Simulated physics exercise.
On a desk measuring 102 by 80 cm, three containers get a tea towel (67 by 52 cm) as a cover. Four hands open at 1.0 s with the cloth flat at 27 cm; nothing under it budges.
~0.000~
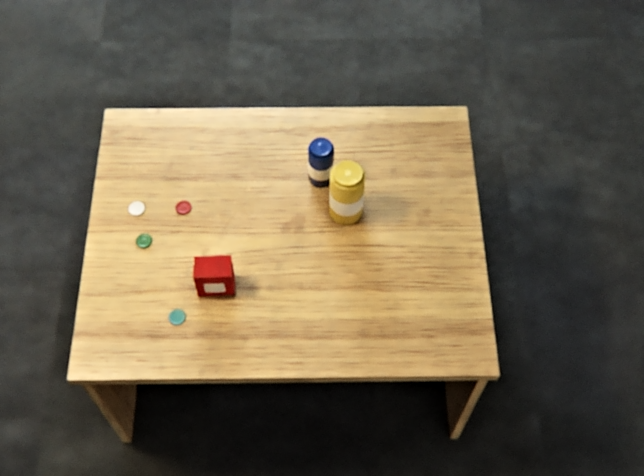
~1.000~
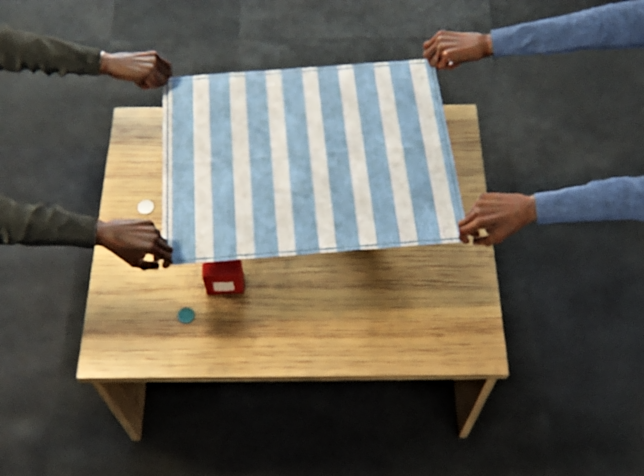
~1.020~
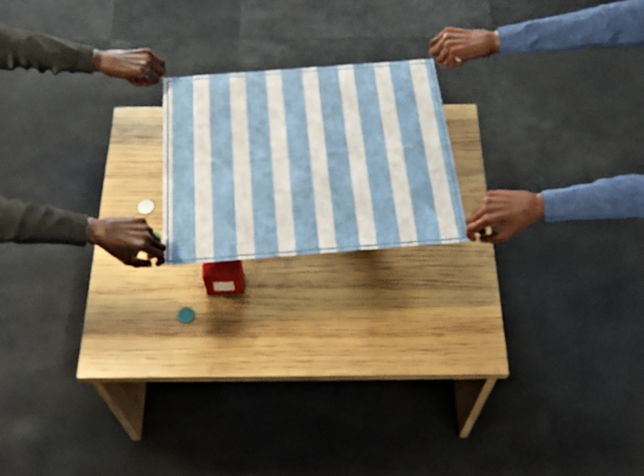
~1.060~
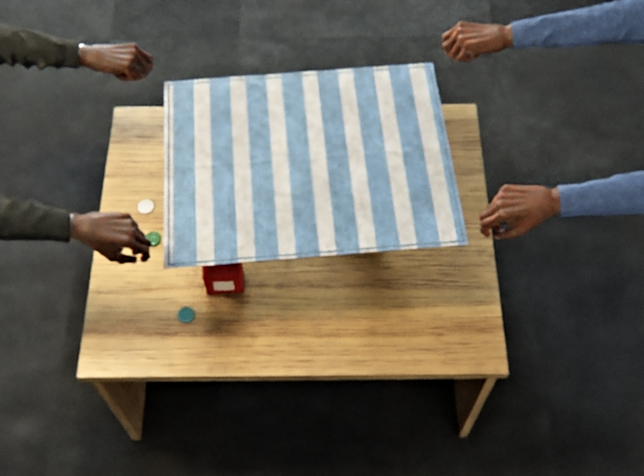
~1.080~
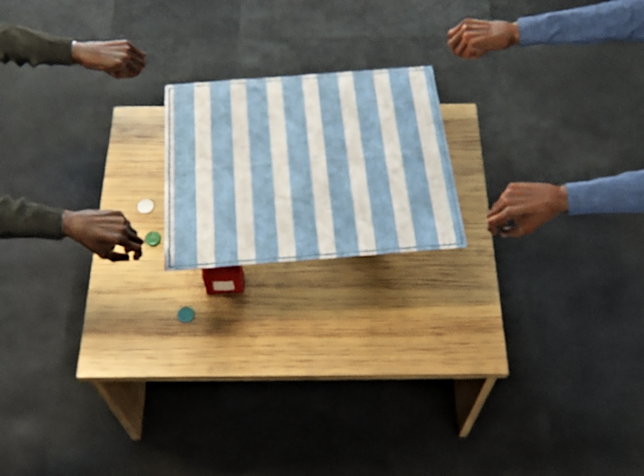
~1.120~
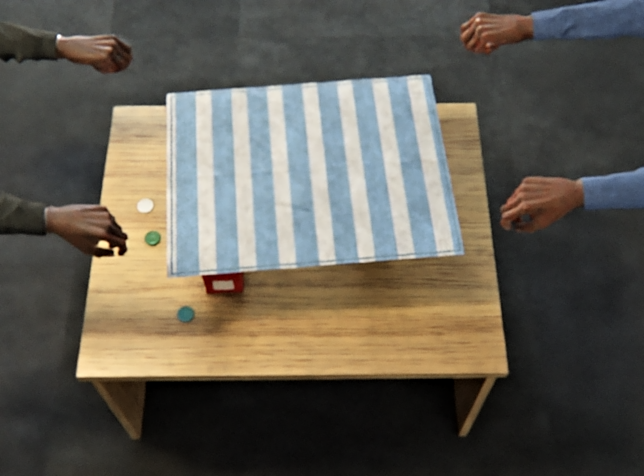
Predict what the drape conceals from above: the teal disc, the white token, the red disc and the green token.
The teal disc remains in the open, the white token remains in the open, the red disc stays uncovered, the green token stays uncovered.
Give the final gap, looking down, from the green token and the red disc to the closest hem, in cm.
About 12 cm, 3 cm.
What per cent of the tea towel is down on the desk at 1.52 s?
About 20 %.
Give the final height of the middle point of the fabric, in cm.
Some 13 cm up.
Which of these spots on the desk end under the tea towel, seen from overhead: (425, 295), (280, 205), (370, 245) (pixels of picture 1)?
The first stays uncovered; the second gets covered; the third ends under the cloth.
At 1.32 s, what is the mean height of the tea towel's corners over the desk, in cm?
Some 4 cm up.
At 1.3 s, 20 % of it is down, spanning 60 by 51 cm, above no small thing.
At 1.5 s, 20 % of it is down, spanning 61 by 50 cm, above no small thing.
At 1.7 s, 20 % of it is down, spanning 61 by 50 cm, above no small thing.
At 1.9 s, 20 % of it is down, spanning 60 by 50 cm, above no small thing.
At 2.7 s, 20 % of it is down, spanning 60 by 50 cm, above no small thing.
